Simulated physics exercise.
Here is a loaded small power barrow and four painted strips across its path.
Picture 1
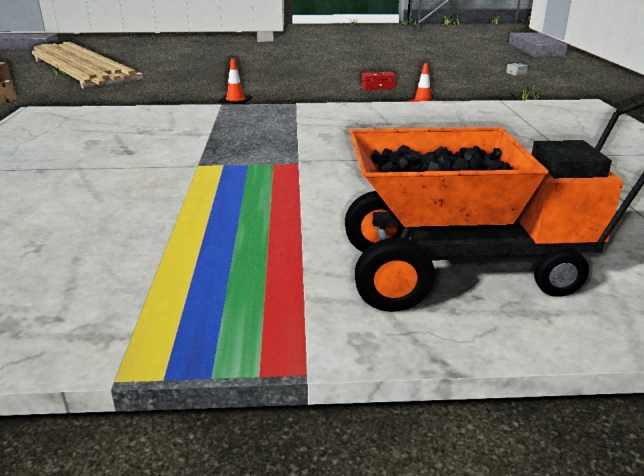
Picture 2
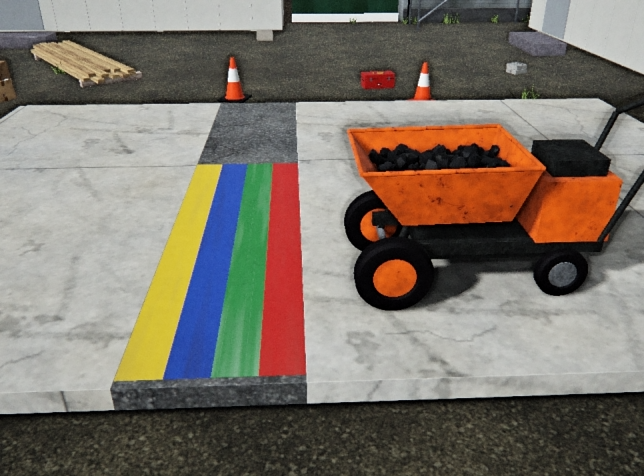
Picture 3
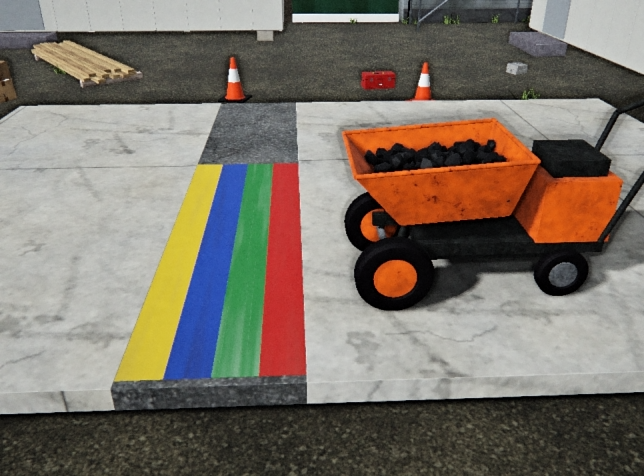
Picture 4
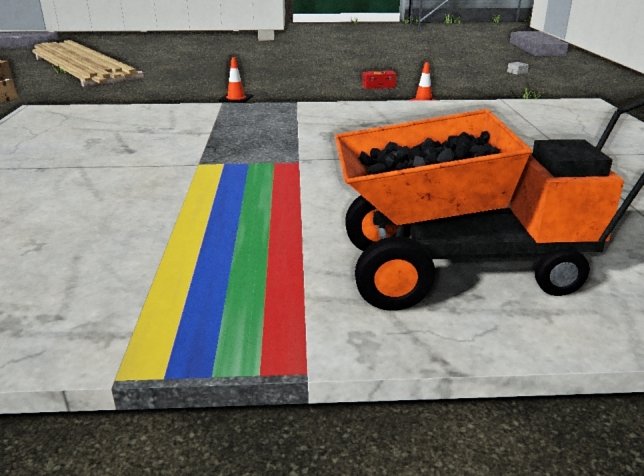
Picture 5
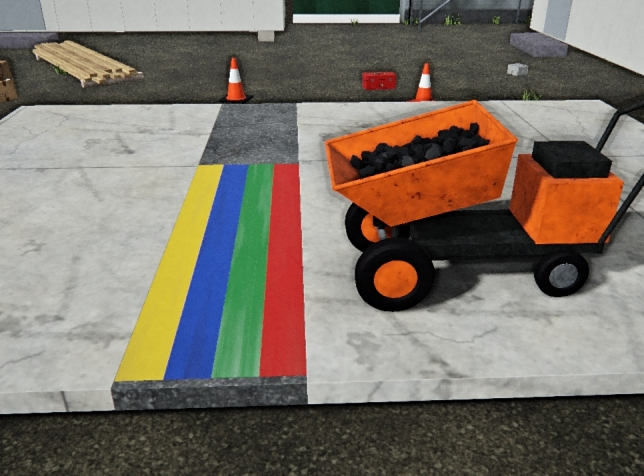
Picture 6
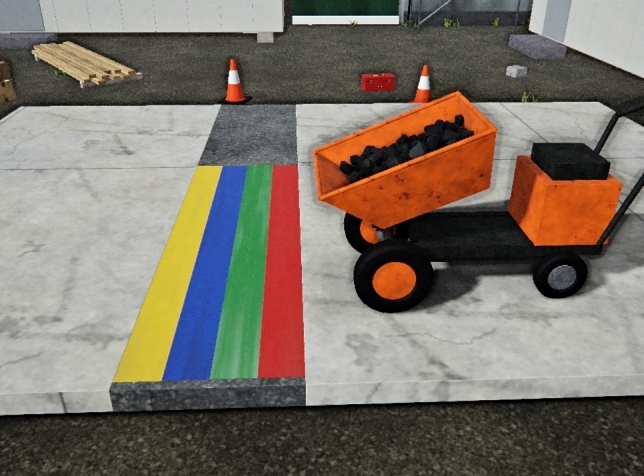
At the start, an orange power barrow loaded with black lumps stands on pale slabs, its skip level, to the right of yellow, blue, green and red painted strips. The skip tilts slightly toward the strips, then more steeply, its rear rising while the lumps stay inside and the wheels stay still.
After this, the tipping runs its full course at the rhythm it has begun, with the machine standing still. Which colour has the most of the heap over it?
Most covered: The green band.
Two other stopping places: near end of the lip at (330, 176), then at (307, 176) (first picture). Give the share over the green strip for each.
In turn 20 and 10 in a hundred.
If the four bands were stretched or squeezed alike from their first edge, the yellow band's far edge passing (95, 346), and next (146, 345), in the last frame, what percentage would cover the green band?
The first gives 40 %, the second 30 %.
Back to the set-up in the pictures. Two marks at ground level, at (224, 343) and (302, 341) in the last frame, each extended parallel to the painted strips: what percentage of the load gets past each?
Near 40 % and 80 %.
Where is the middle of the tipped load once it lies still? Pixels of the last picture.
Roughly at (233, 279).
Just after the last frame, skip tipped steeply; every one in the skip.
A moment on, skip tipped right over; roughly two thirds in the skip; just a few over the red strip; roughly a quarter over the green strip; just a few over the blue strip; just a few falling.
Further on, skip tipped right over; roughly a quarter in the skip; about a tenth over the red strip; roughly a third over the green strip; roughly a quarter over the blue strip; about a tenth over the yellow strip; about a tenth off the paint.
When it is over, skip tipped right over; roughly a quarter in the skip; about a tenth over the red strip; roughly a third over the green strip; roughly a quarter over the blue strip; about a tenth over the yellow strip; about a tenth off the paint.
